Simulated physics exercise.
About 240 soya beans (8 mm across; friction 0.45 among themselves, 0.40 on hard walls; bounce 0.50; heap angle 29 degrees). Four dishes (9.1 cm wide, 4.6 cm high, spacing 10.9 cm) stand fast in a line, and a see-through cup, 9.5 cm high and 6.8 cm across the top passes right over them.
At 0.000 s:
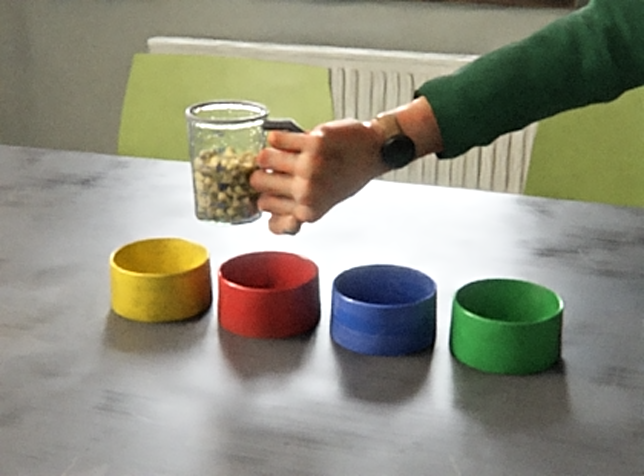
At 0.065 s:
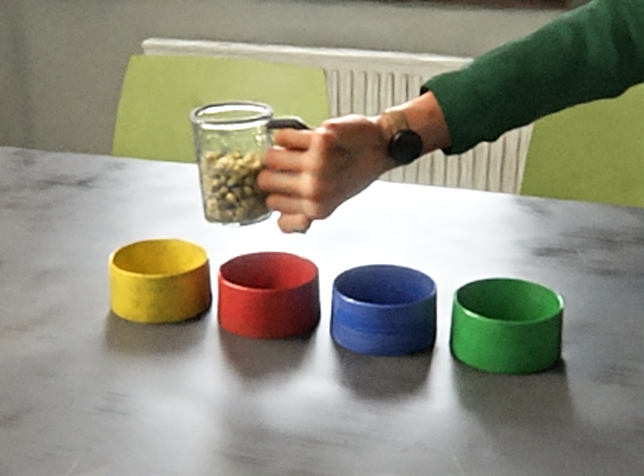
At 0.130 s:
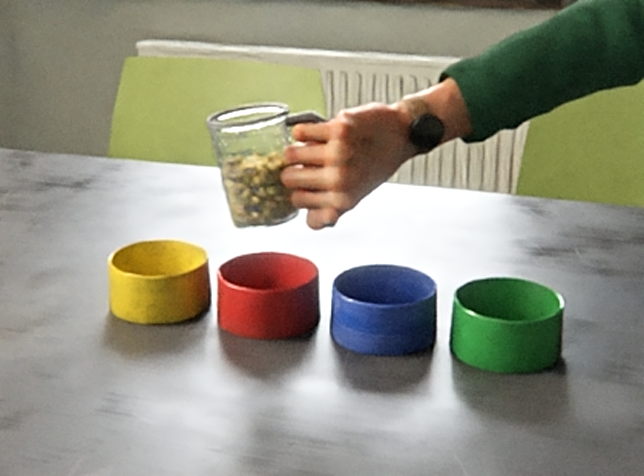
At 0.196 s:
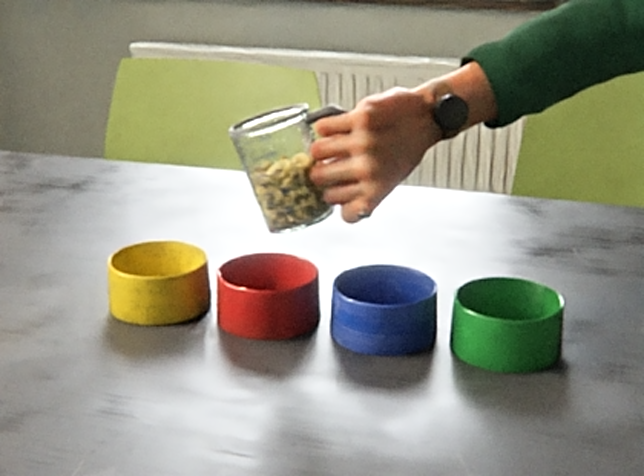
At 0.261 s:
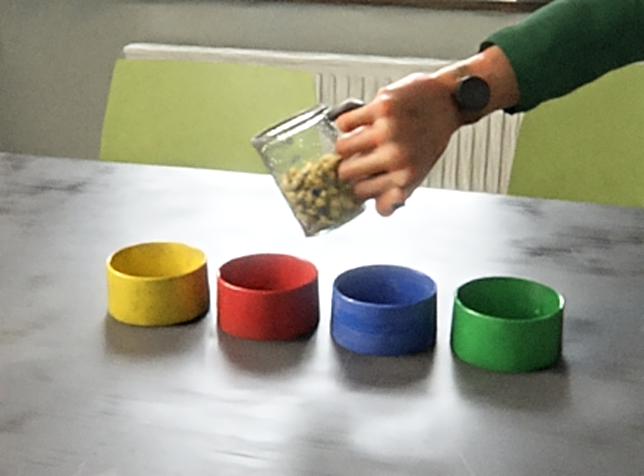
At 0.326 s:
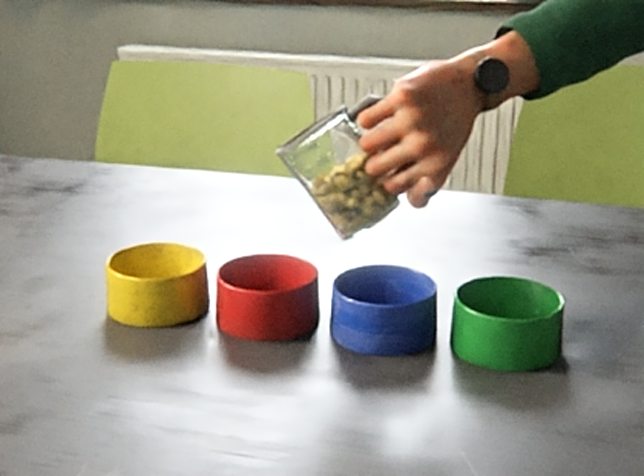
Hand holding a clear cup of small pale pieces, moving right above four coloured dishes while tilting it to the left.
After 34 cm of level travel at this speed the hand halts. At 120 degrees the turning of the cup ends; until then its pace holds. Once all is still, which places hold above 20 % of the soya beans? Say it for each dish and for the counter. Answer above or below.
Red below, blue below, green above, yellow below, counter below.
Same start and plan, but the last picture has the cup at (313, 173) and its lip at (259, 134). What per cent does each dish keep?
Red 0; blue 0; green 100; yellow 0.
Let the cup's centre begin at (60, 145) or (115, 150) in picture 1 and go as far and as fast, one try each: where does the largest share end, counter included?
The winner: Blue; blue.
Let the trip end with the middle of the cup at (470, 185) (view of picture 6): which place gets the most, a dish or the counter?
Most goes to: Blue.
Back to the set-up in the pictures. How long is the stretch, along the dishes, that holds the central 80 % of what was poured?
About 6 cm.
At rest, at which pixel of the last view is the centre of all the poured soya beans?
Near (507, 327).
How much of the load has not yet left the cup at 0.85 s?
About 100 per cent.
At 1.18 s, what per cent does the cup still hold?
Some 40 per cent of the load.
Then, at 0.64 s, tilt 77 degrees; cup holds 100 %.
Then, at 0.85 s, tilt 105 degrees; cup holds 100 %.
After 1.18 s, tilt 120 degrees; cup holds 40 %, green 50 %.
By 2.0 s all is still; red 0 %, blue 0 %, green 95 %, yellow 0 %, counter 5 %.
